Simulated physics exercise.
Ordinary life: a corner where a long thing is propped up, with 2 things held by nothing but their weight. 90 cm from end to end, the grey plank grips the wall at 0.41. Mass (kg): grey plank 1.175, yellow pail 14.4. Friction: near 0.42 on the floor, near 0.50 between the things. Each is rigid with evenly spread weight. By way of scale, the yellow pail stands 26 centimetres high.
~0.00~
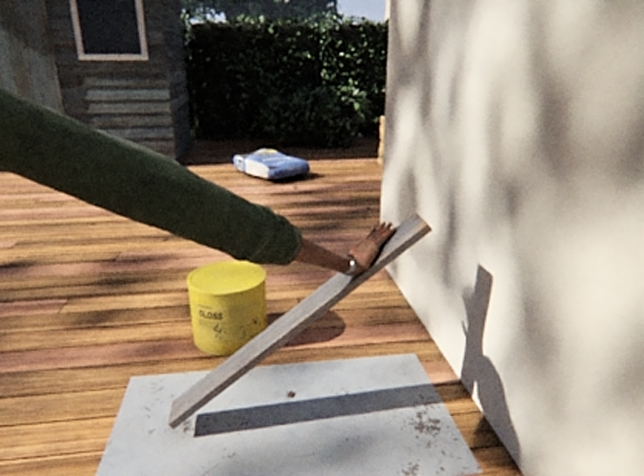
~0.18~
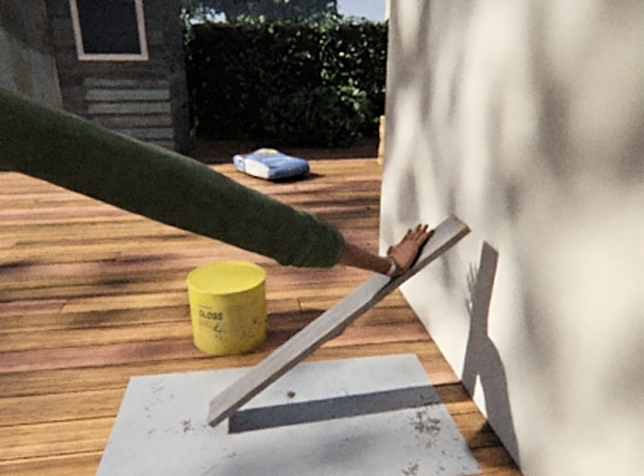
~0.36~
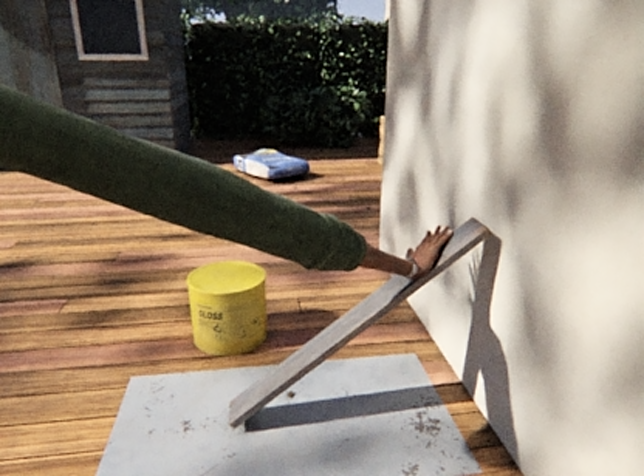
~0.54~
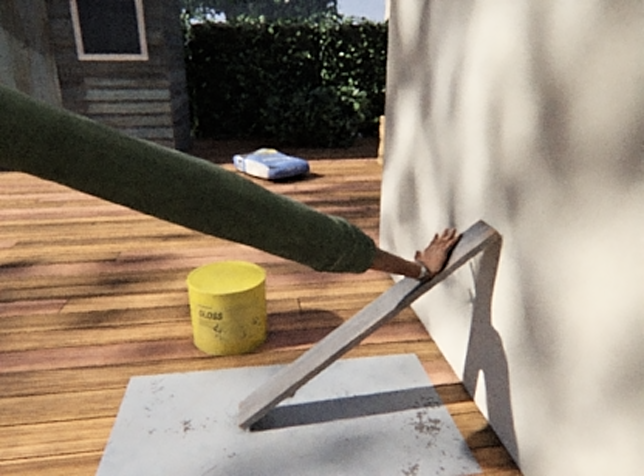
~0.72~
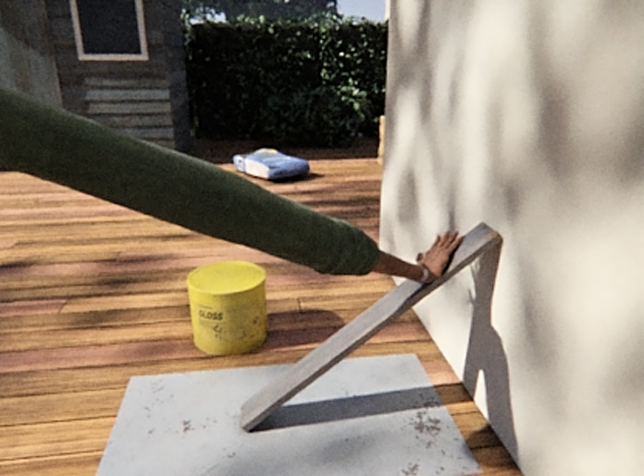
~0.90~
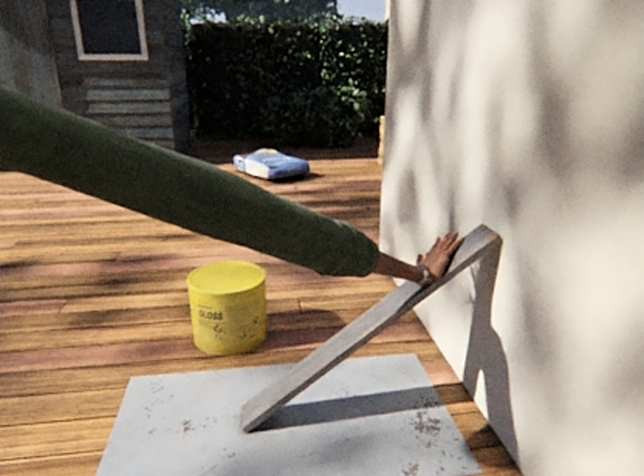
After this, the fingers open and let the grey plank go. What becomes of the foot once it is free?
It slides out and the thing comes down.
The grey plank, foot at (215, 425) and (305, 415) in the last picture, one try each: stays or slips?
First case: It skids away; second case: It keeps its place.
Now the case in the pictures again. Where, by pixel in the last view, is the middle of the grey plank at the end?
It comes to rest around (326, 411).
After 1.40 s, grey plank sunk by 14° near (344, 359).
After 1.50 s, grey plank sunk by 27° near (334, 387).
In the end (2.2 s), toppled on the floor, grey plank; yellow pail under 10 cm from the start. At the end, from the last picture's camera, grey plank near (325, 411). The plank slides down.
